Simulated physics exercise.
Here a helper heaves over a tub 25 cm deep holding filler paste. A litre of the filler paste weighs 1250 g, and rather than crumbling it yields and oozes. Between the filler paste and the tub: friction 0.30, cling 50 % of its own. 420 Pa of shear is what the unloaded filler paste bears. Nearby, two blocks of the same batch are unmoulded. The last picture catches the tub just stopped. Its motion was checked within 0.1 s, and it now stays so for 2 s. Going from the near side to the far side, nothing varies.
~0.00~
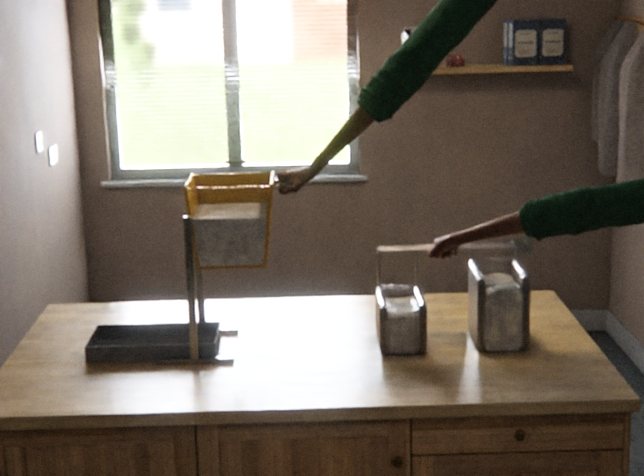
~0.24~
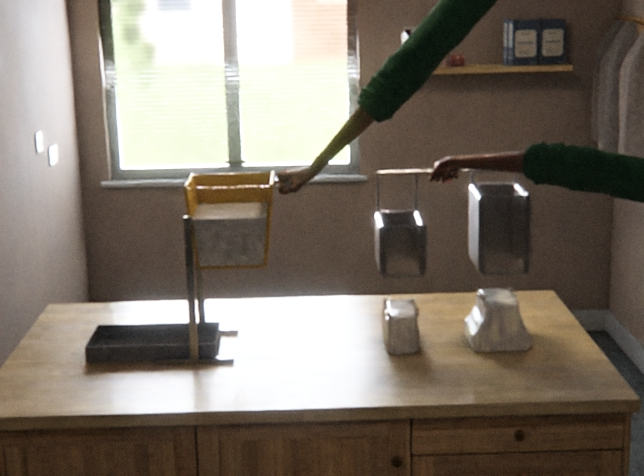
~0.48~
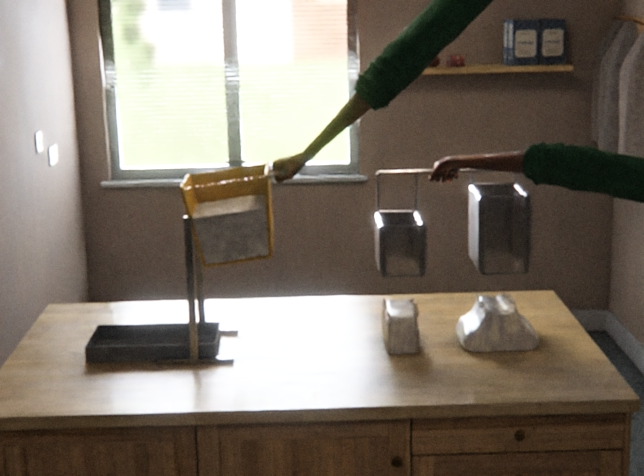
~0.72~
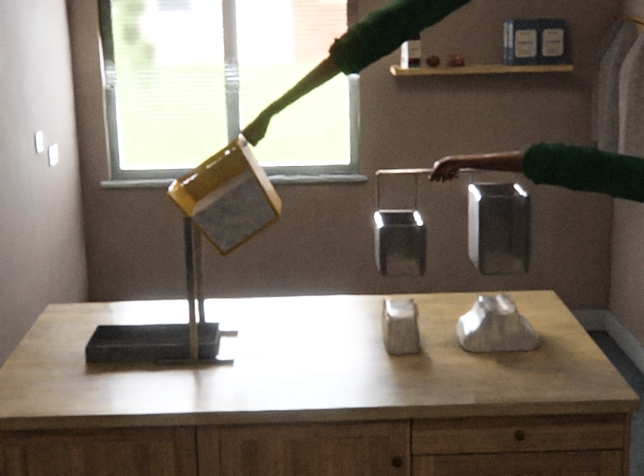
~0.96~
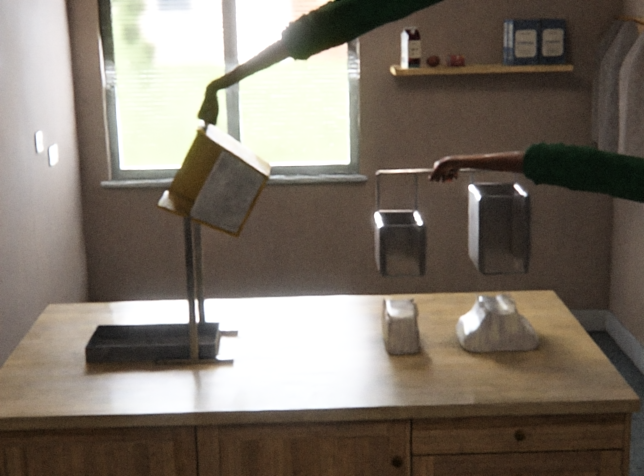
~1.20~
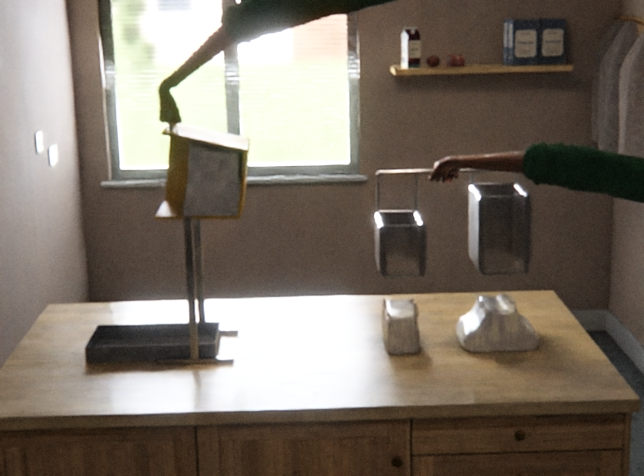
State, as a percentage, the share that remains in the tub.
86 %.
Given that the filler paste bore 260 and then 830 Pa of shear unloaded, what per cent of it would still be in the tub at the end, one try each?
The answers, in order, are 60 % and 100 %.
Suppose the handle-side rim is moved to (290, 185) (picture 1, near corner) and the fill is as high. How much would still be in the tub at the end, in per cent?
About 60 per cent.
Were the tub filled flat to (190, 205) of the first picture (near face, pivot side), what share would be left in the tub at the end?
60 %.
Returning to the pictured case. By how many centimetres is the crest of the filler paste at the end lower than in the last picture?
Roughly 8 cm.
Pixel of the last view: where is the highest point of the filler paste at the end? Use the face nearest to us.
Around (201, 175).
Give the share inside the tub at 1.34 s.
Share in tub: Some 100 percent.
After 1.34 s, the tub is at 82 degrees and holds 100 %.
After 1.51 s, the tub is at 82 degrees and holds 95 %.
After 1.68 s, the tub is at 82 degrees and holds 89 %.
After 1.85 s, the tub is at 82 degrees and holds 86 %.
After 3.20 s, the tub is at 82 degrees and holds 86 %.
